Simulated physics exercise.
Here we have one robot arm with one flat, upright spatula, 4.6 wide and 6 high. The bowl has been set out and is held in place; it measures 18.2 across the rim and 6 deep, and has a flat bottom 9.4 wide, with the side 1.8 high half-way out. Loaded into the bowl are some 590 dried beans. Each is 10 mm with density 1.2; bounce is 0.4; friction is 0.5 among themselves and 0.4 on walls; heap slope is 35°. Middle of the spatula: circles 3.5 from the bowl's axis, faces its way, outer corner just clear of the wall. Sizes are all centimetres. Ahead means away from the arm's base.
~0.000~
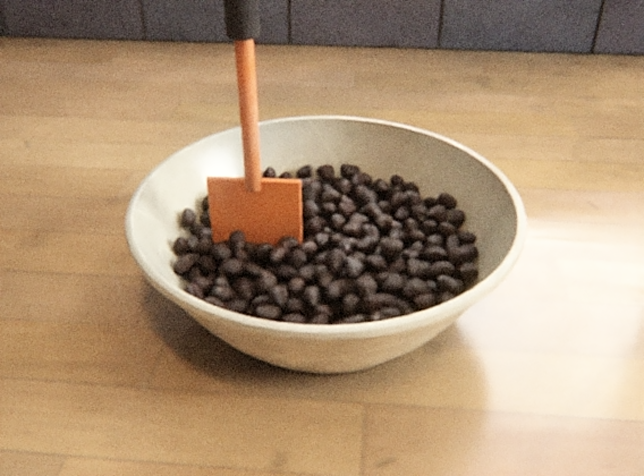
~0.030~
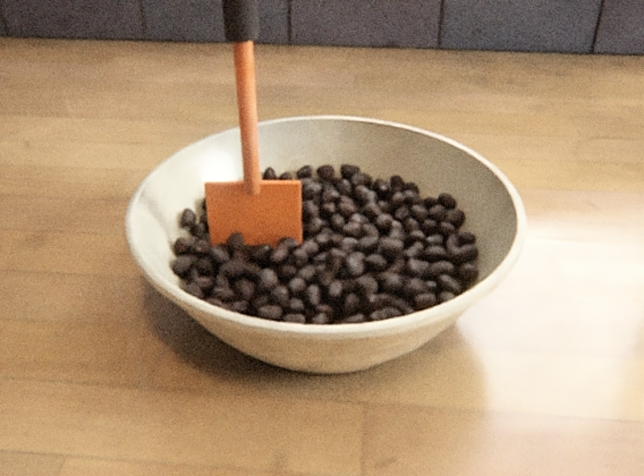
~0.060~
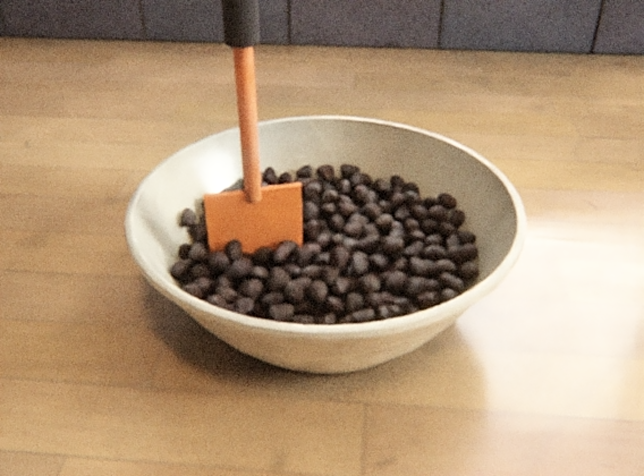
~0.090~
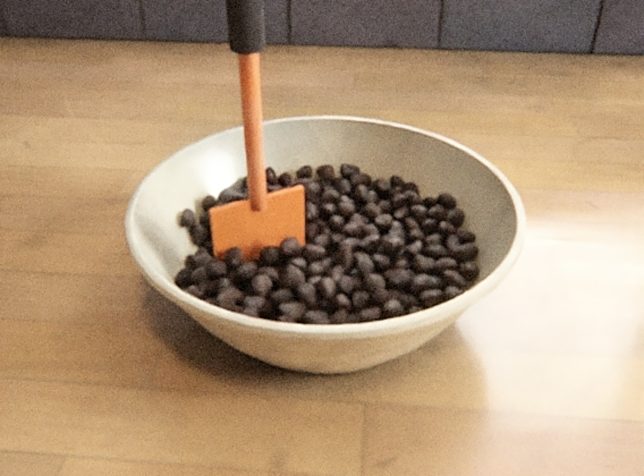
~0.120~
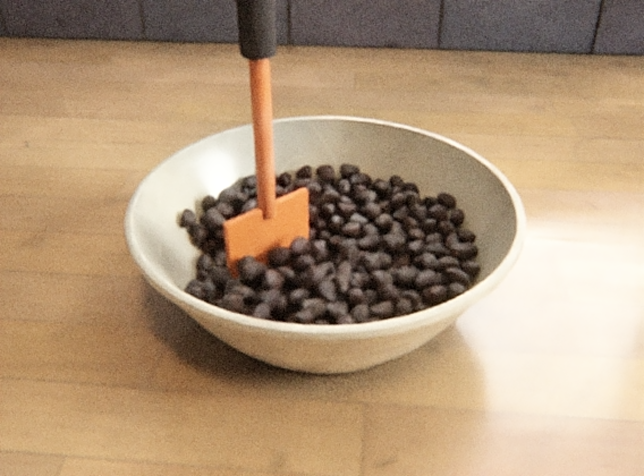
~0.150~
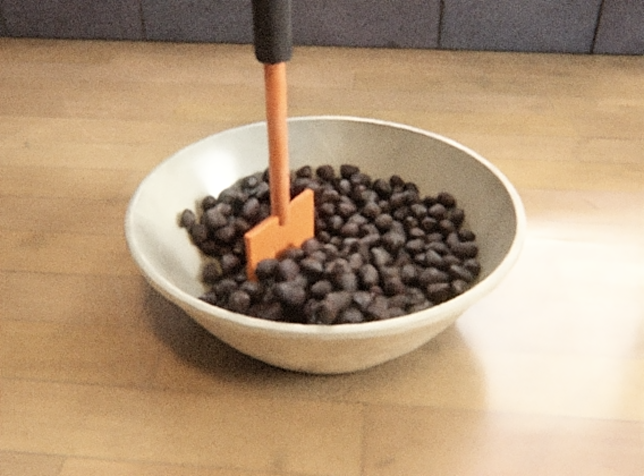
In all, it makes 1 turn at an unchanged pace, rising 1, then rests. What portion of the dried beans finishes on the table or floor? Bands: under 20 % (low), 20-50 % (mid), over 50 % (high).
Low.
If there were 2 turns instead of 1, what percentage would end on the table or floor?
Roughly 15 percent would end up there.
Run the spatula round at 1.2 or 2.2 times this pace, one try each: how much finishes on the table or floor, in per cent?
It would be some 10 and 35 percent respectively.
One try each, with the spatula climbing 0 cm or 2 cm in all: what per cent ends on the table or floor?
Trial one: Roughly 15 %; trial two: Roughly 10 %.
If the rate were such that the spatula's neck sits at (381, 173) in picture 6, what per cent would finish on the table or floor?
Some 35 %.
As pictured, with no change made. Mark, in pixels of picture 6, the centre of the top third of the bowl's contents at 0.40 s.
That third sits centred at about (418, 190).
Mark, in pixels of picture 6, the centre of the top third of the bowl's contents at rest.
Near (245, 259).
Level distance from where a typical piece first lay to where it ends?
Roughly 6 cm.
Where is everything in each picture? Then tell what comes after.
The first frame shows spatula neck at (251, 151), 0° round; upper third of the load around (328, 245), from x 180 to 470, top at y 170; 587 in the bowl.
The second frame shows spatula neck at (250, 154), 5° round; upper third of the load around (328, 246), from x 180 to 470, top at y 170.
The third frame shows spatula neck at (251, 162), 19° round; upper third of the load around (328, 254), from x 180 to 470, top at y 170.
The fourth frame shows spatula neck at (256, 169), 33° round; upper third of the load around (327, 264), from x 185 to 470, top at y 170.
The fifth frame shows spatula neck at (265, 177), 47° round; upper third of the load around (339, 273), from x 190 to 470, top at y 170.
The sixth frame shows spatula neck at (279, 182), 61° round; upper third of the load around (343, 275), from x 190 to 470, top at y 170; 587 in the bowl.
After 0.40 s, 177° round, highest piece 8 above the table; 572 in the bowl, 9 on the table or floor, 6 in flight or on the tool.
After 0.65 s, 293° round, highest piece 9 above the table; 552 in the bowl, 29 on the table or floor, 6 in flight or on the tool.
After 0.97 s, 0° round, highest piece 7 above the table; 546 in the bowl, 41 on the table or floor.
After 1.67 s, 0° round, highest piece 7 above the table; 546 in the bowl, 41 on the table or floor.
At rest, 546 in the bowl, 41 on the table or floor. That is 7 % on the table or floor.
